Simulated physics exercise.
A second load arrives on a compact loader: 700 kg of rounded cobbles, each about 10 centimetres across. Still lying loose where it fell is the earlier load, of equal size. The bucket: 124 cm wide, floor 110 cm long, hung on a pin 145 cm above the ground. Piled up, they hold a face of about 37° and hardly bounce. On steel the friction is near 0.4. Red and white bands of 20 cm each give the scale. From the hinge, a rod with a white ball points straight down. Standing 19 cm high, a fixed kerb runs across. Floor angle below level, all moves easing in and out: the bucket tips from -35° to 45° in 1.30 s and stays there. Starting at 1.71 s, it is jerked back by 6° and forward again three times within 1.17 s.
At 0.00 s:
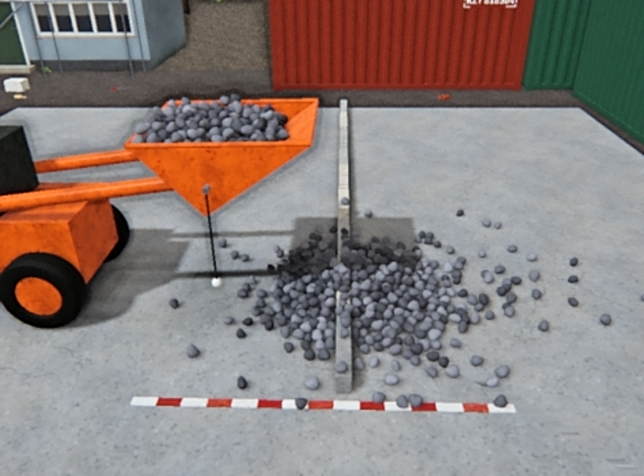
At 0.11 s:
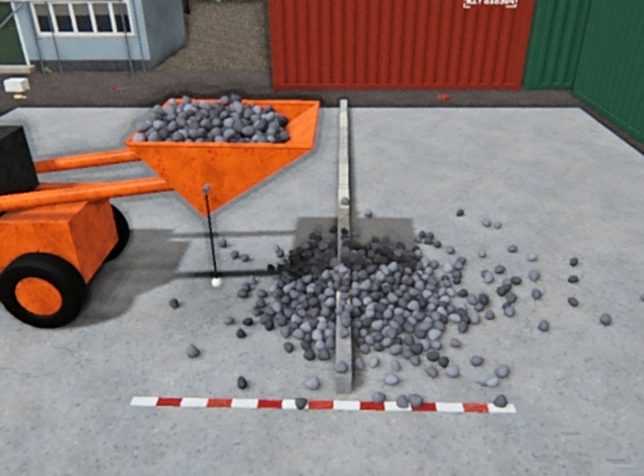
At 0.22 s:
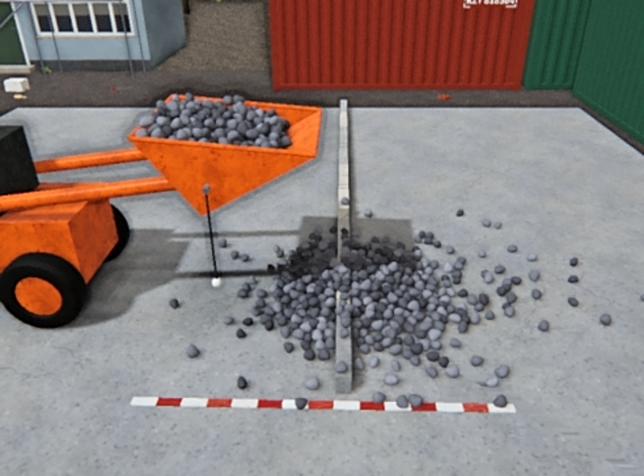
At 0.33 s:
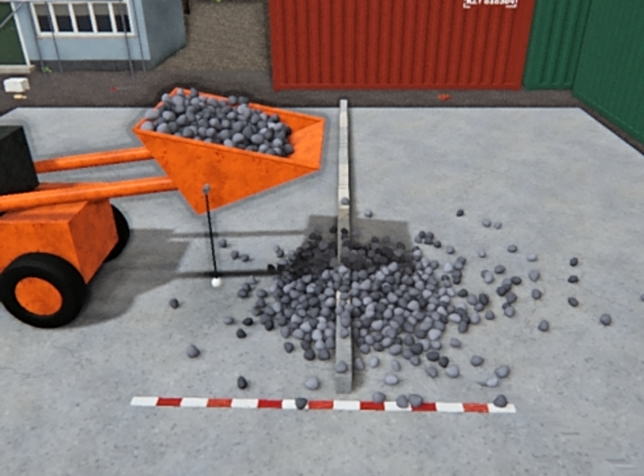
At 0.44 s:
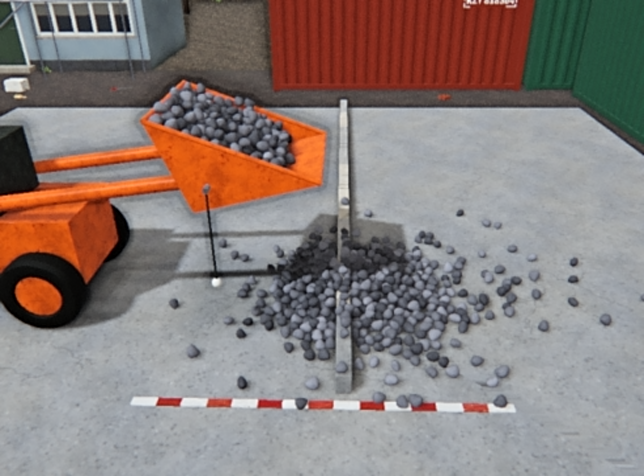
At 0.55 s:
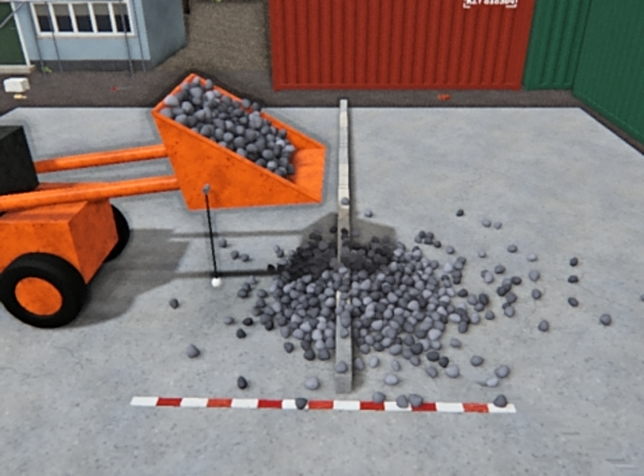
An orange bucket heaped with grey stones, held on a wheeled machine's arms, slowly tilts forward, its back rising and its lip dropping slightly, while the stones shift a little inside and a scattered pile lies around a kerb below.
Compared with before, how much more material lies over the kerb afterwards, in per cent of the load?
Some 33 per cent of a load more.
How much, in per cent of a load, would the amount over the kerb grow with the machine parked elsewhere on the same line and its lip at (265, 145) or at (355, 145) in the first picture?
Around 5 and 80 percent respectively.
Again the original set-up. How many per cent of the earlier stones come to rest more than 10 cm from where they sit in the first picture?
Close to 20 per cent.
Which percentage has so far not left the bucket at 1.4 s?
Close to 45 per cent of the load.
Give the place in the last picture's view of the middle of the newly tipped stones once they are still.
Around (323, 278) in the last picture.
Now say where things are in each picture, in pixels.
In the first picture, the bucket is at -35°, its lip at (311, 144); the top of the load is at (209, 109). The earlier load is highest near (344, 260), 26 cm above ground level, 42 % on this side of the kerb, 58 % over the kerb.
The second picture shows lip at (313, 147), floor tilted -33°, highest stones at (200, 107); the stones move at 0.1 m/s on average.
In the third picture, the bucket is at -29°, its lip at (316, 155); the top of the load is at (179, 107); the stones move at 0.3 m/s on average.
In the fourth picture, the bucket is at -22°, its lip at (319, 168); the top of the load is at (181, 102); the stones move at 0.4 m/s on average.
The fifth picture shows lip at (321, 184), floor tilted -14°, highest stones at (186, 96); the stones move at 0.5 m/s on average.
In the sixth picture, the bucket is at -4°, its lip at (321, 201); the top of the load is at (195, 92); the stones move at 0.5 m/s on average.
After 1.0 s the floor is at 33°; in per cent of one load, 98 in the bucket, 44 on this side of the kerb, 58 over the kerb; the foremost stones are at (567, 279).
After 1.4 s the floor is at 45°; in per cent of one load, 44 in the bucket, 97 on this side of the kerb, 59 over the kerb; the foremost stones are at (567, 279).
After 3.3 s the floor is at 45°; in per cent of one load, 0 in the bucket, 108 on this side of the kerb, 92 over the kerb; the foremost stones are at (567, 279).
After 6.2 s the floor is at 45°; in per cent of one load, 0 in the bucket, 108 on this side of the kerb, 92 over the kerb; the foremost stones are at (567, 279). Net gain over the kerb, 33.
